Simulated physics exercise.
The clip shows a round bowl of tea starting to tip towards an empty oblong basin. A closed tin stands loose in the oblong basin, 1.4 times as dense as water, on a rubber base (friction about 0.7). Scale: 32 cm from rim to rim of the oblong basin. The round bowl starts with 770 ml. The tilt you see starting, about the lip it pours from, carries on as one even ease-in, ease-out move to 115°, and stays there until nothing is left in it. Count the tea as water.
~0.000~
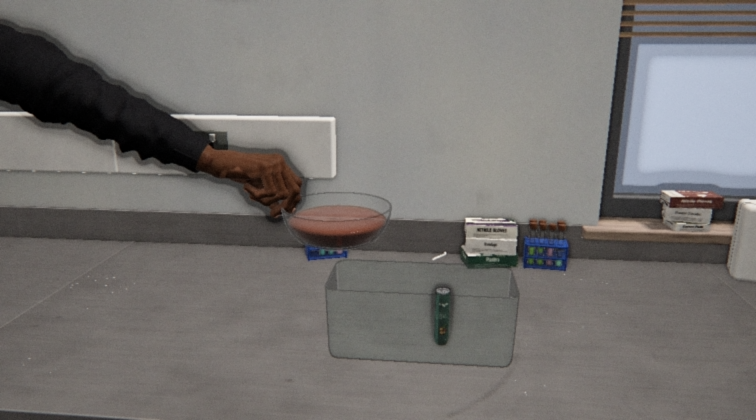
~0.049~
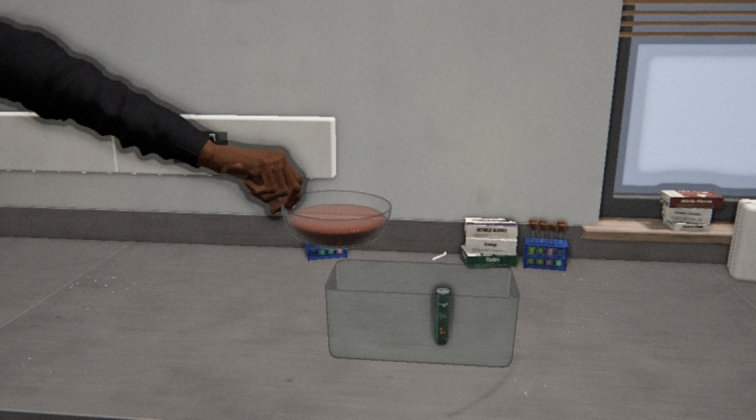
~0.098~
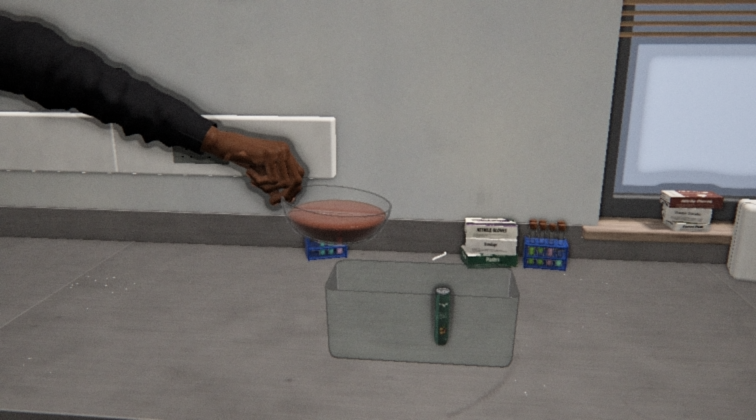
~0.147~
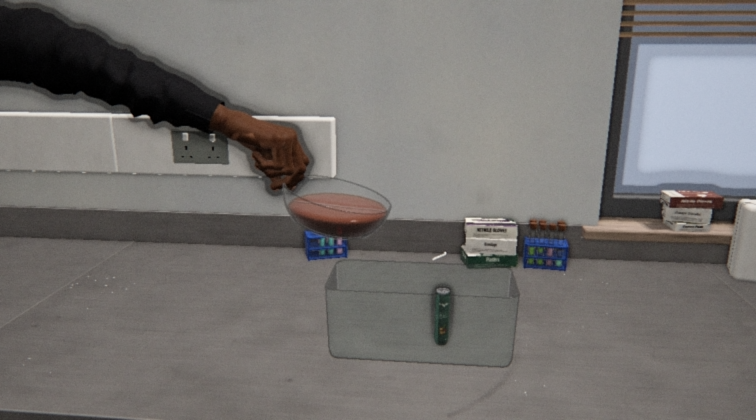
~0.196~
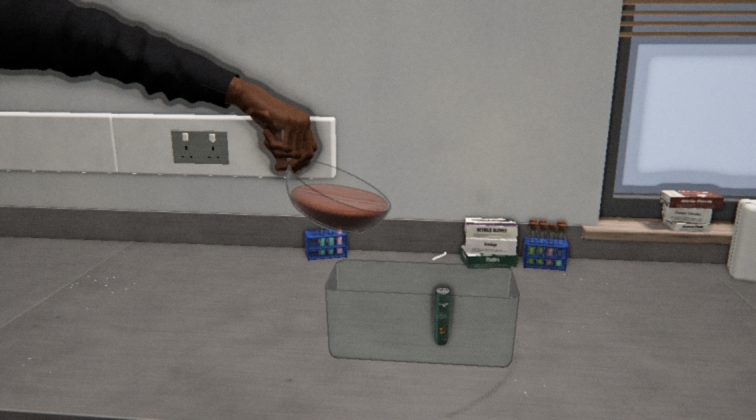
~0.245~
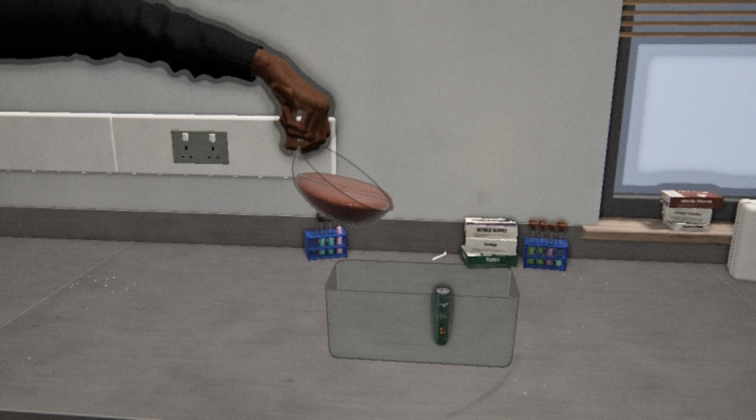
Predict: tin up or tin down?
The tin keeps standing.
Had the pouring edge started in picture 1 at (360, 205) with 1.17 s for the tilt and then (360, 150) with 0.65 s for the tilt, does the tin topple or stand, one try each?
First it topples; then it stays up.
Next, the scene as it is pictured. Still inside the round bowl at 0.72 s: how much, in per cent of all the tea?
Some 0 per cent.
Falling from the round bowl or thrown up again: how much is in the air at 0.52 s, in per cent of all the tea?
About 76 per cent.
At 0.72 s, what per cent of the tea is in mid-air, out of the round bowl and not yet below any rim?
Near 18 in a hundred.
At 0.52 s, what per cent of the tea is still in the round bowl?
Some 8 per cent.
After 0.52 s the tilt is 103° and 8 per cent is still to pour; the tin stands where it began.
After 0.72 s the tilt is 115° and 0 per cent is still to pour; the tin stands where it began.
After 0.92 s the tilt is 115° and 1 per cent is still to pour; the tin stands where it began.
After 1.15 s the tilt is 115° and 0 per cent is still to pour; the tin leans 4°.
In the end the tin stands where it began.
